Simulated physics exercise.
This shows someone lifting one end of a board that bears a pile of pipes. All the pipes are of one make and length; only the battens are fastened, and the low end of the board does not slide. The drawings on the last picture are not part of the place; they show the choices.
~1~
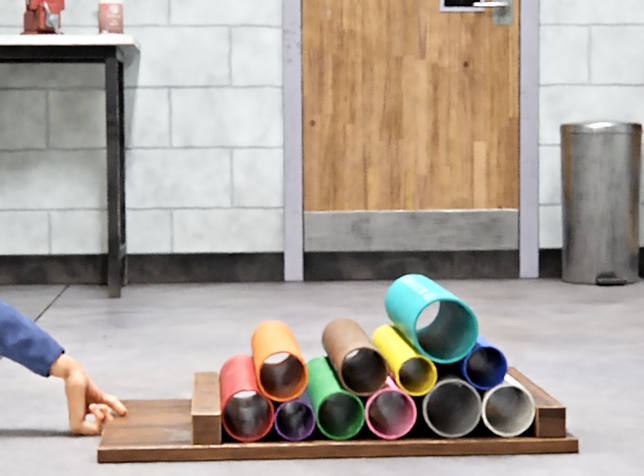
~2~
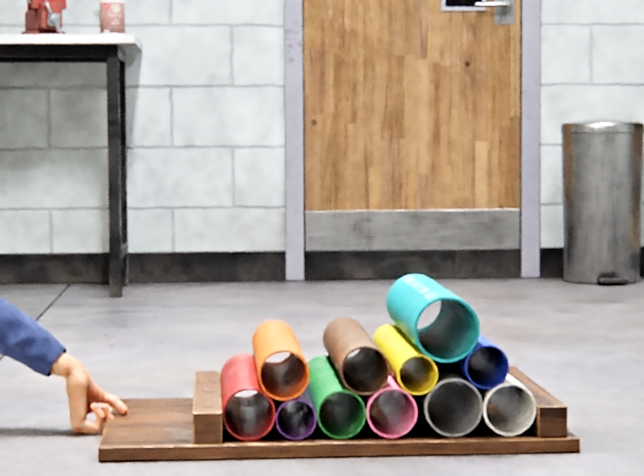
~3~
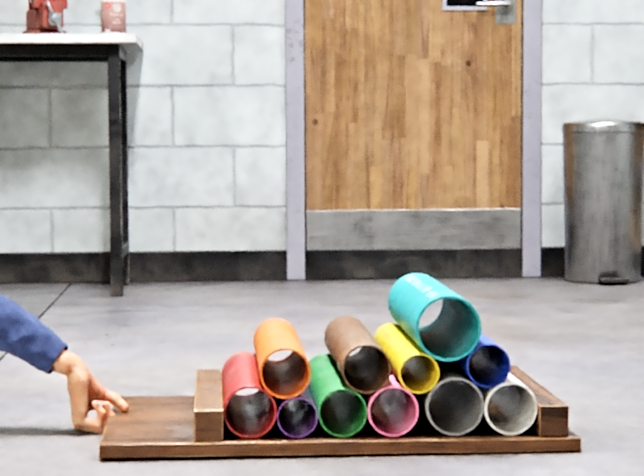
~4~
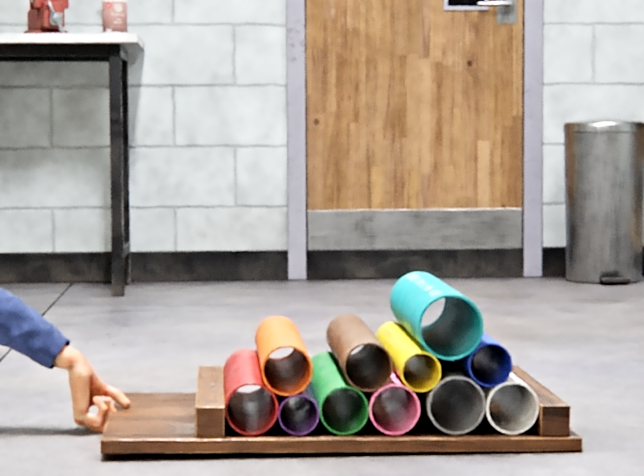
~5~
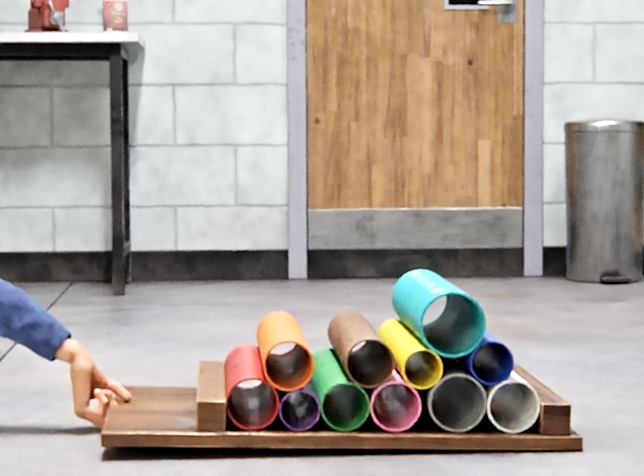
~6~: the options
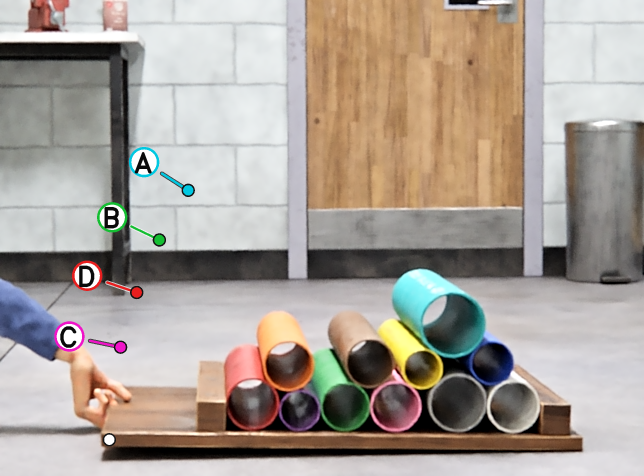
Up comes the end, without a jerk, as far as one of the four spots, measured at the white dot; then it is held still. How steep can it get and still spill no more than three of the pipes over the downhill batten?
Raise it to A.
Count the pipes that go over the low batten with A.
With A, two.
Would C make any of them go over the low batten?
No, at C.
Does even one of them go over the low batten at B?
Yes, at B.
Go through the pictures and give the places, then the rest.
Green pipe (340, 415); pink pipe (391, 413); grey pipe (453, 408), in the first picture.
Grey pipe (454, 408); white pipe (510, 409), in the second picture.
Board (332, 407); red pipe (250, 412); purple pipe (298, 417); turquoise pipe (448, 328), in the third picture.
Board (333, 405); red pipe (251, 409); purple pipe (299, 415), in the fourth picture.
Board (334, 402); red pipe (252, 404); purple pipe (300, 410), in the fifth picture.
On the copy, A at (188, 191); B at (159, 240); C at (120, 347); D at (137, 293); the white dot at (109, 440).
On A. First, board at 19°.
Then, board at 33°.
Finally, board at 33°, two over the low batten (blue, turquoise).
By contrast, B two over the low batten (blue, turquoise); C none over the low batten; D two over the low batten (blue, turquoise).
